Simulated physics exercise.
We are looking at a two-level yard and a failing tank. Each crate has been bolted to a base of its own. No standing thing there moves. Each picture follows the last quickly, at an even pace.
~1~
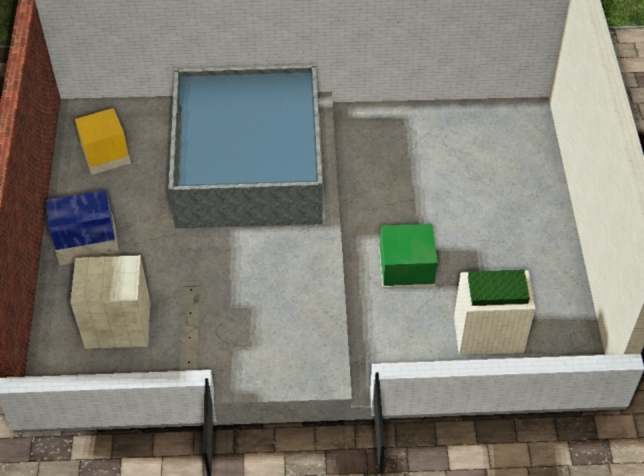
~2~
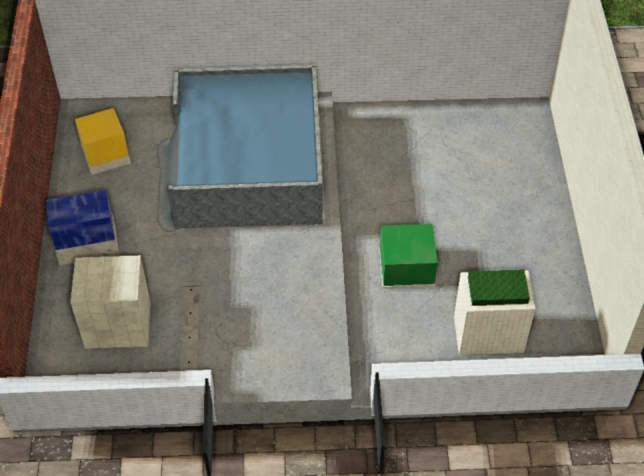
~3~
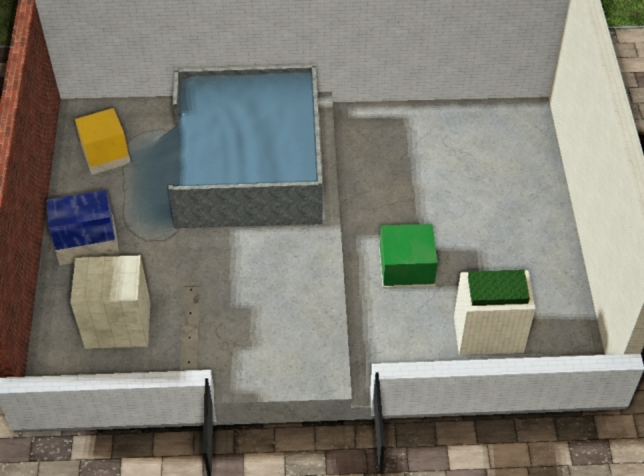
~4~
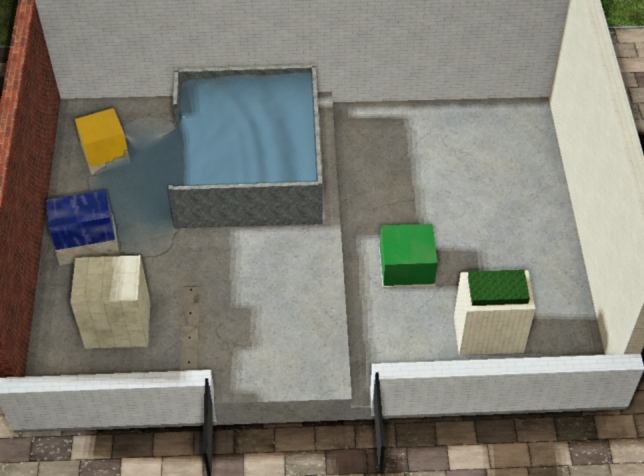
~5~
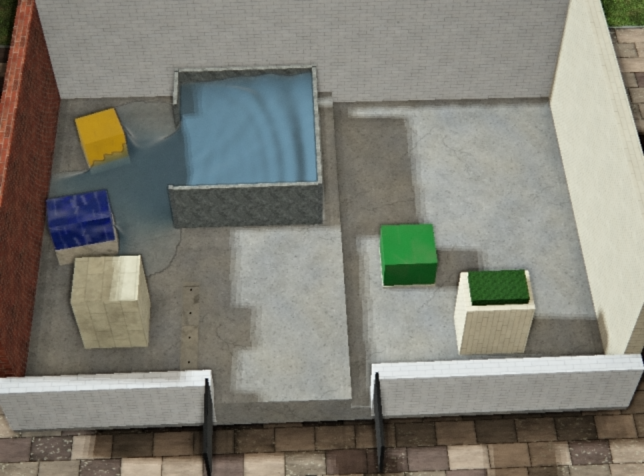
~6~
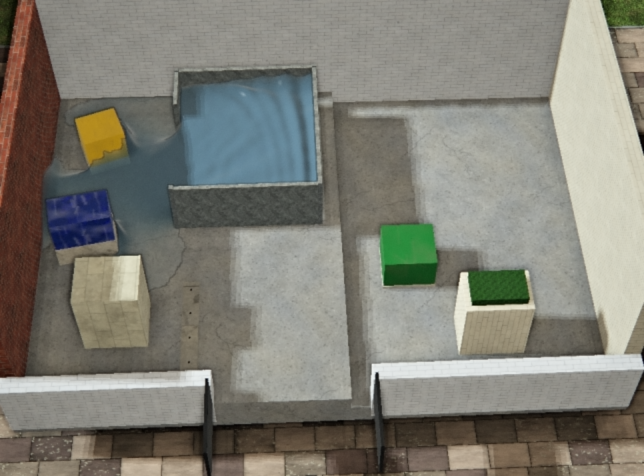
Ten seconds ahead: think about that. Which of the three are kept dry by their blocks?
The yellow crate ends up wet; the green crate ends up wet; the blue crate ends up wet.
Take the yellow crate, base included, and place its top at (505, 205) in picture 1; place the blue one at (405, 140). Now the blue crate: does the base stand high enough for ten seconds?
I'd say the blue crate stays clear.
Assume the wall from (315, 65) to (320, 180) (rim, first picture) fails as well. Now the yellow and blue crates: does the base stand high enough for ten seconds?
My take: The yellow one stays clear, while the blue one stays clear.
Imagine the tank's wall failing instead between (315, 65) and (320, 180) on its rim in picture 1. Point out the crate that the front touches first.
My pick is the green crate.
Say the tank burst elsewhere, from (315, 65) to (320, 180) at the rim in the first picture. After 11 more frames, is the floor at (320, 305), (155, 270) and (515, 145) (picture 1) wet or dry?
One by one, they turn out not soaked, not soaked and drenched.
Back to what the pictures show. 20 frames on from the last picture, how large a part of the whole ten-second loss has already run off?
Log: Around 0 %, estimated.
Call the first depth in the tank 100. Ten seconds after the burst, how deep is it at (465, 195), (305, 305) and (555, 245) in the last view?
Taking the places in turn, I get roughly 8, 4 and 16 percent.
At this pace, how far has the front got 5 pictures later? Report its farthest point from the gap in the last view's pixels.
Roughly at (28, 360).
A moment on, water covers 20 % of the floor; the yellow crate water round its plinth, the green crate not reached, the blue crate water round its plinth.
Next, water covers 30 % of the floor; the yellow crate water round its plinth, the green crate not reached, the blue crate water round its plinth.
Then, water covers 45 % of the floor; the yellow crate water round its plinth, the green crate not reached, the blue crate water round its plinth.
Later, water covers 80 % of the floor; the yellow crate water round its plinth, the green crate water round its plinth, the blue crate water round its plinth.
In the end, water covers 95 % of the floor; the yellow crate was topped, the green crate was topped, the blue crate was topped.
